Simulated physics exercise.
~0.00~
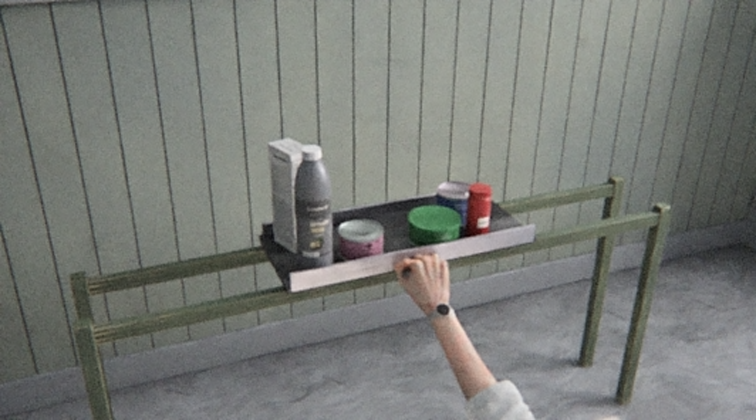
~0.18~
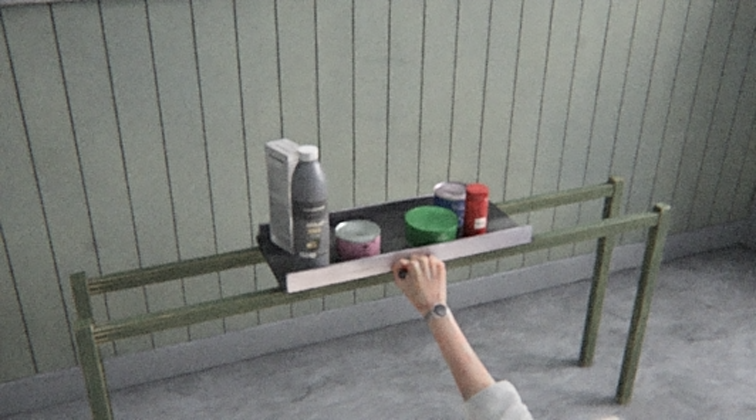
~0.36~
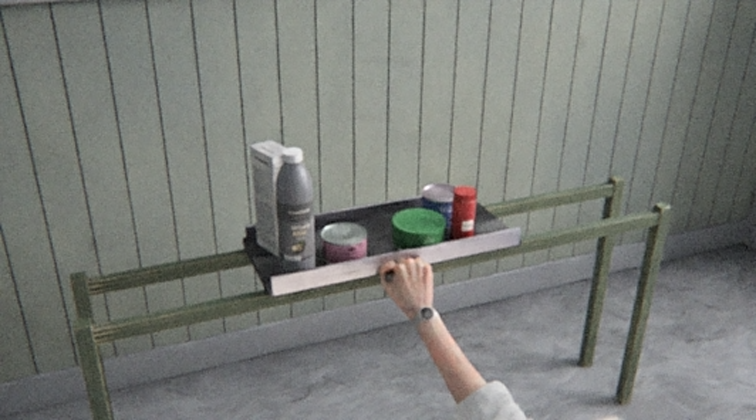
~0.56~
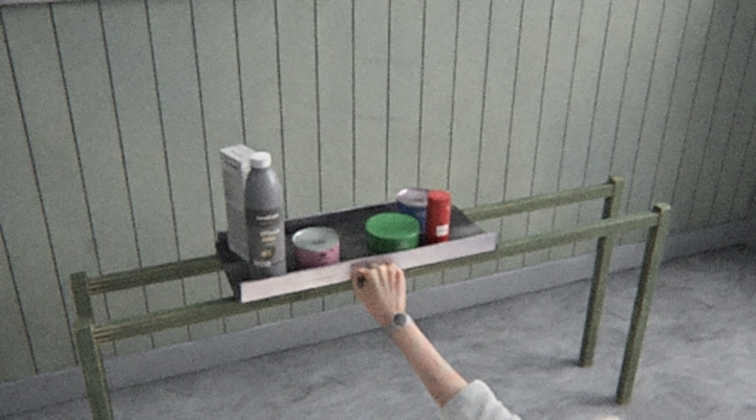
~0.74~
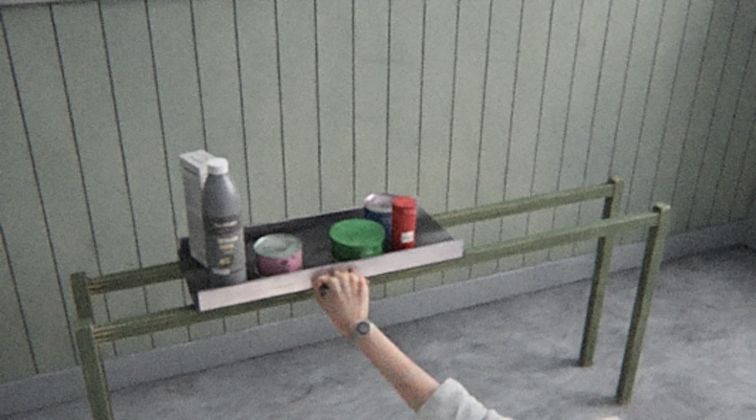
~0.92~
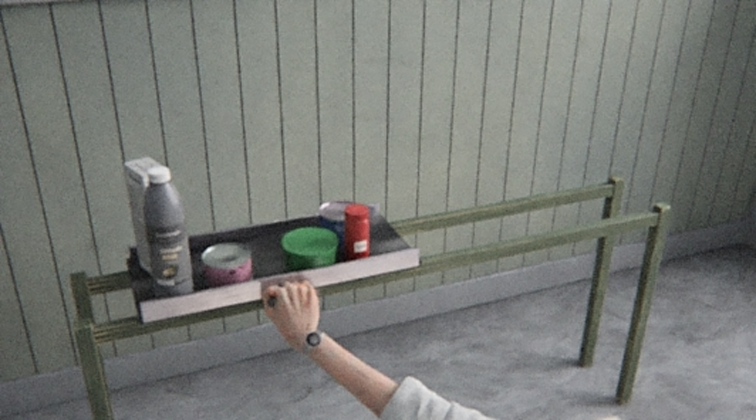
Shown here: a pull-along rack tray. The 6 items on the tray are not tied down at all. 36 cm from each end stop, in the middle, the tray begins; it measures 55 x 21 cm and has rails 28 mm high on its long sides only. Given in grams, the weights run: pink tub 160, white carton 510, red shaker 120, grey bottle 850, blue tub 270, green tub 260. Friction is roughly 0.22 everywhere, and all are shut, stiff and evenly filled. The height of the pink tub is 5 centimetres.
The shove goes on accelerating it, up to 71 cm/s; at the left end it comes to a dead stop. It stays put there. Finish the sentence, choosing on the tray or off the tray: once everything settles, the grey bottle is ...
... Off the tray.
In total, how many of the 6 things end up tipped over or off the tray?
I count 2.
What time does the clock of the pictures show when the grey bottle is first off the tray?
Somewhere about 1.2 s.
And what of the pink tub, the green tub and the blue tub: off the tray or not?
Well, the pink tub does not come off, the green tub does not come off, and the blue tub does not come off.
By 1.12 s, tray 36 cm left; grey bottle 5 cm from its spot near (92, 248); white carton 5 cm from its spot; red shaker 5 cm from its spot.
By 1.42 s, tray 36 cm left; white carton and grey bottle now off the tray; red shaker 11 cm from its spot; green tub 11 cm from its spot.
By 1.72 s, tray 36 cm left; green tub 11 cm from its spot; blue tub 11 cm from its spot; red shaker 11 cm from its spot.
When it is over (2.0 s), off the tray, white carton and grey bottle; not toppled but over 5 cm from the start, pink tub, red shaker, blue tub and green tub.
